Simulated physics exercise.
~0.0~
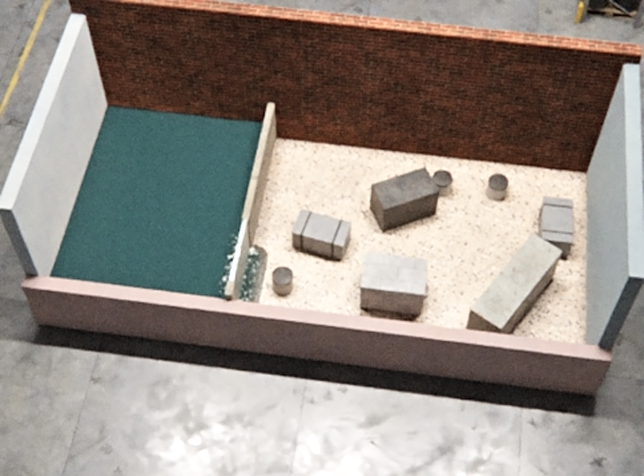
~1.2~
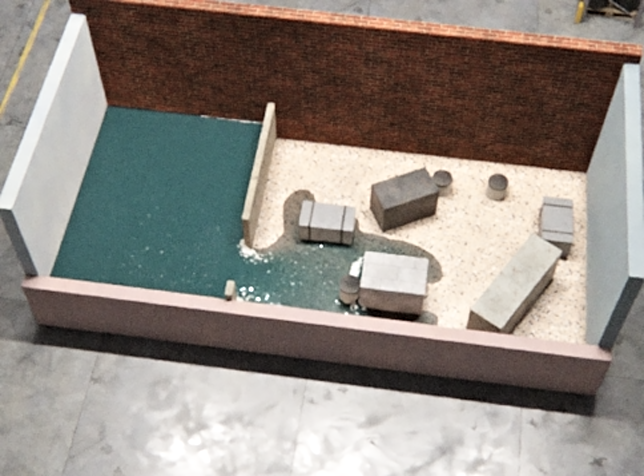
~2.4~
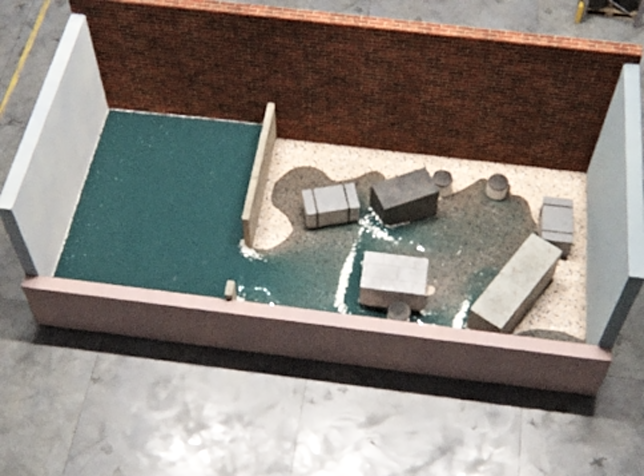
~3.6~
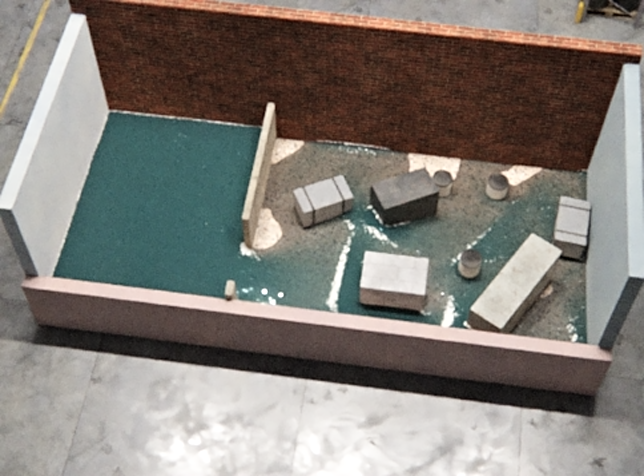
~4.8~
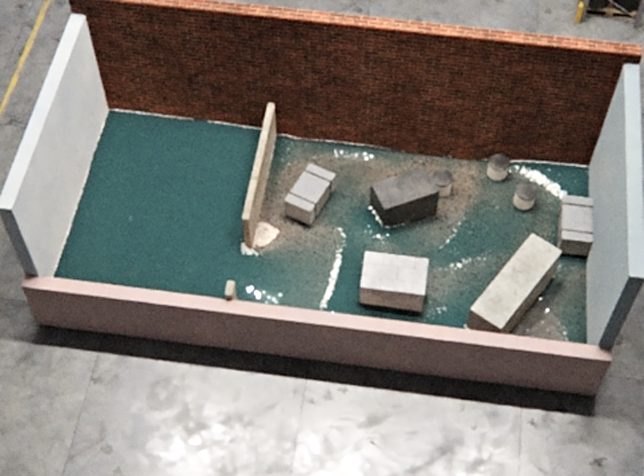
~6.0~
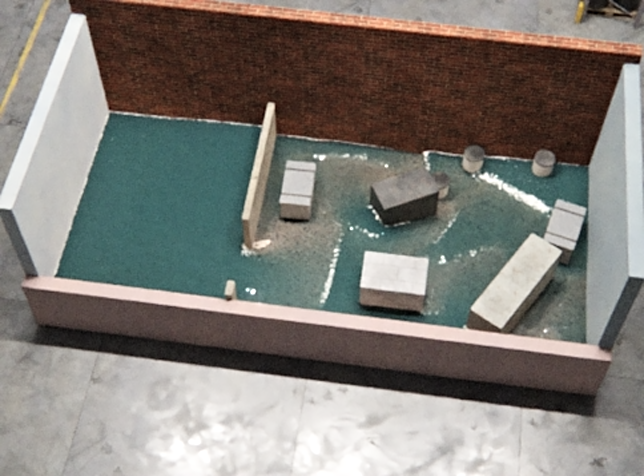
In a walled basement split by a partition, dark green water burst through a gap near the front and spread rightward around the blocks, carrying a small pail to the far back corner and nudging trunks until it covered nearly the whole floor.
